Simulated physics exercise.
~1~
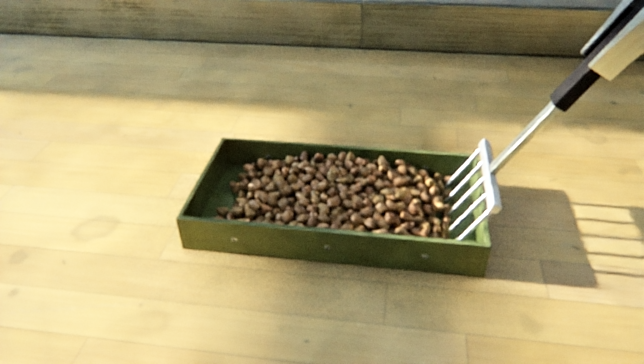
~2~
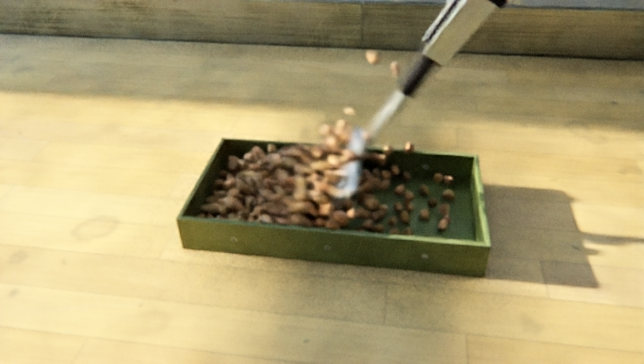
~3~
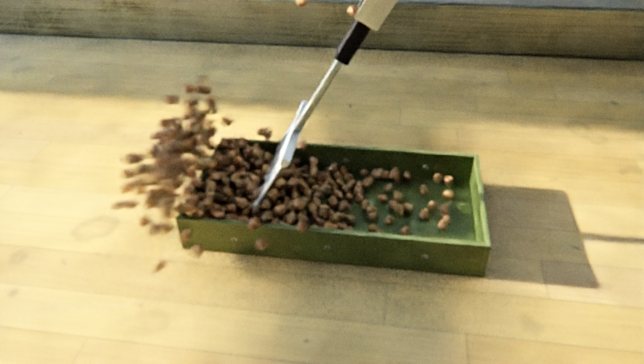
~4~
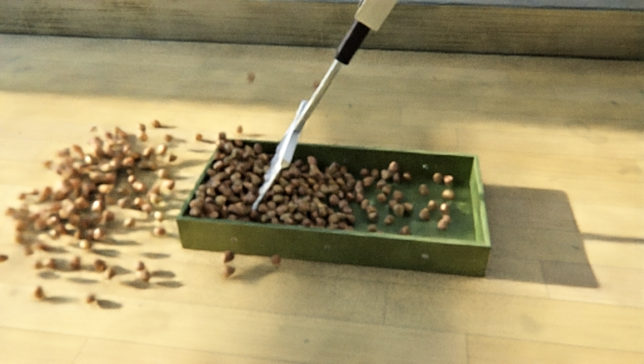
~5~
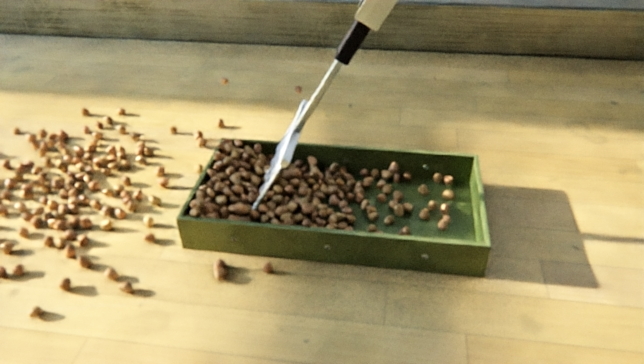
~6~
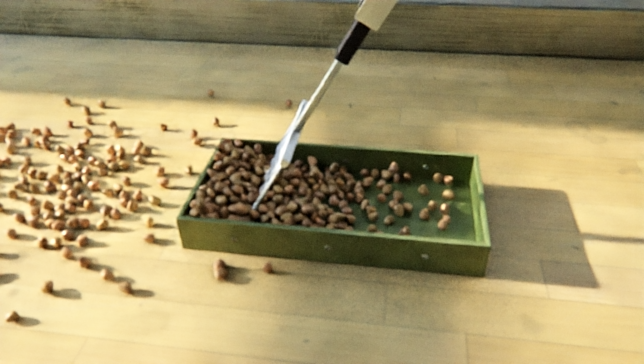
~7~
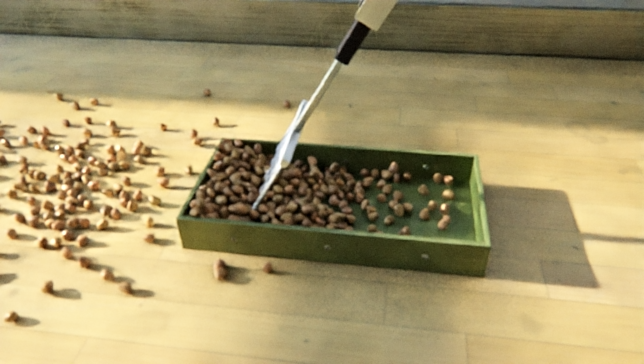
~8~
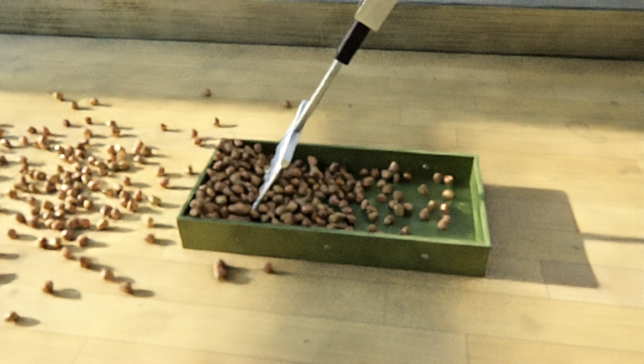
The video shows a rake sweeping brown beans leftward through a green tray on a wooden surface, flinging many over the left end. The rake stops inside the tray, and the spilled beans scatter and settle on the left while the rest stay in the tray.
